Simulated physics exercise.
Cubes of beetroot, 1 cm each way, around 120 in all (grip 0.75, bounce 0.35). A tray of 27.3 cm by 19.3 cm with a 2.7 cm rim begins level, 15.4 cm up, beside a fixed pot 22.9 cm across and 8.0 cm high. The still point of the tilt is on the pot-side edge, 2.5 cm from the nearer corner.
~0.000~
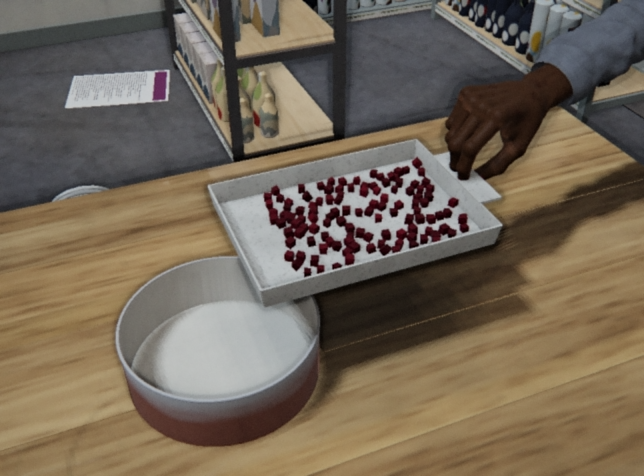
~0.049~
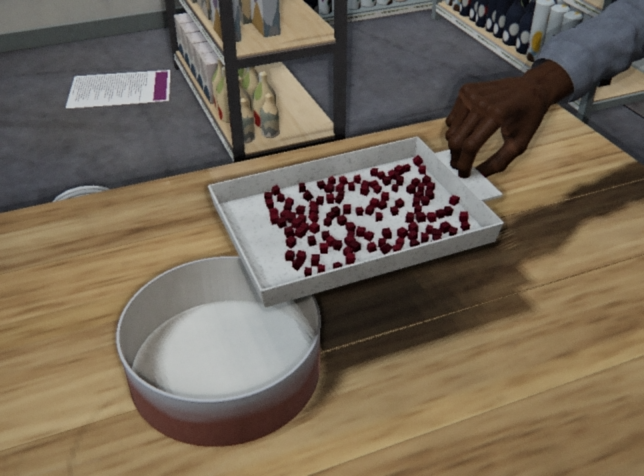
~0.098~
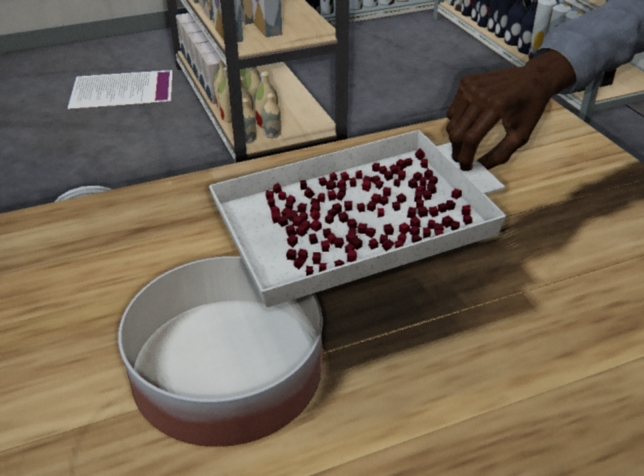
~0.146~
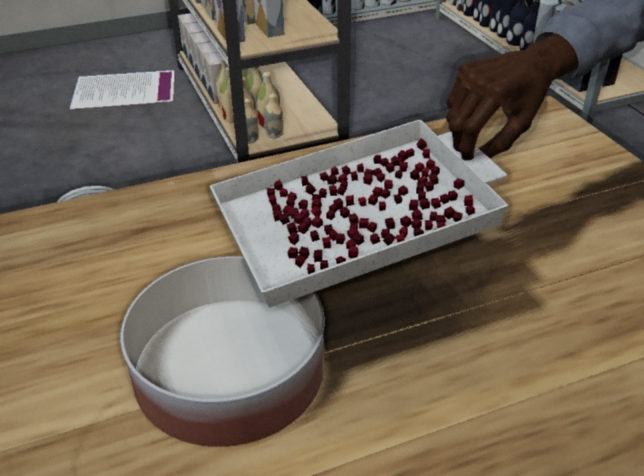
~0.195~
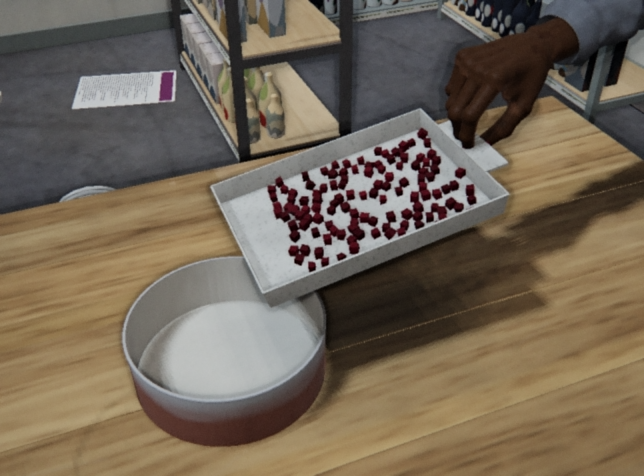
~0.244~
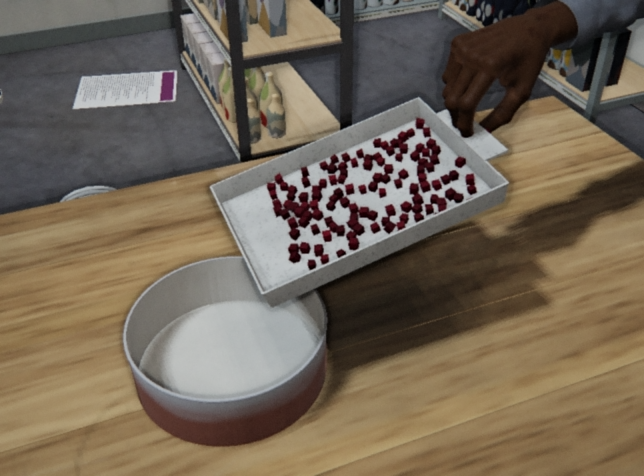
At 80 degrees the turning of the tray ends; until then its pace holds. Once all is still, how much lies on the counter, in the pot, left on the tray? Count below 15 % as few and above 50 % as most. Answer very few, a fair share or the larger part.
Counter: Very few, pot: A fair share, tray: The larger part.
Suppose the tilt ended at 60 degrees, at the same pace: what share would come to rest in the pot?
It would be near 25 per cent.
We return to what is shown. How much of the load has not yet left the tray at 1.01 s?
Some 80 per cent of the load.
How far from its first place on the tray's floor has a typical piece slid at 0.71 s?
Some 5 cm.
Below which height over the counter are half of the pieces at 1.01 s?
Some 18 cm.
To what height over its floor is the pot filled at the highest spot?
Some 1.0 cm.
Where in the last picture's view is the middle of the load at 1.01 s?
Near (235, 244).
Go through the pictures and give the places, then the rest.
In the first frame, tray tilt 0 degrees, front corners at (263, 287) and (497, 224); middle of the pieces at (359, 213); pot at (219, 321).
In the second frame, tray tilt 1 degrees, front corners at (264, 287) and (498, 222); middle of the pieces at (360, 211).
In the third frame, tray tilt 3 degrees, front corners at (265, 288) and (500, 215); middle of the pieces at (361, 208).
In the fourth frame, tray tilt 6 degrees, front corners at (265, 288) and (502, 204), lowest corner left front; middle of the pieces at (363, 202).
In the fifth frame, tray tilt 9 degrees, front corners at (265, 289) and (503, 193), lowest corner left front; middle of the pieces at (363, 196).
In the sixth frame, tray tilt 13 degrees, front corners at (265, 290) and (503, 182), lowest corner left front; middle of the pieces at (363, 190); pot at (226, 321). Its pace works out near 70 degrees a second.
Then, at 0.71 s, tilt 45 degrees; the tray holds 100 %, the pot 0 %.
Then, at 1.01 s, tilt 66 degrees; the tray holds 80 %, the pot 5 %.
After 1.42 s, tilt 80 degrees; the tray holds 65 %, the pot 25 %.
By 2.3 s all is still; counter 5 %, pot 25 %, tray 65 %.
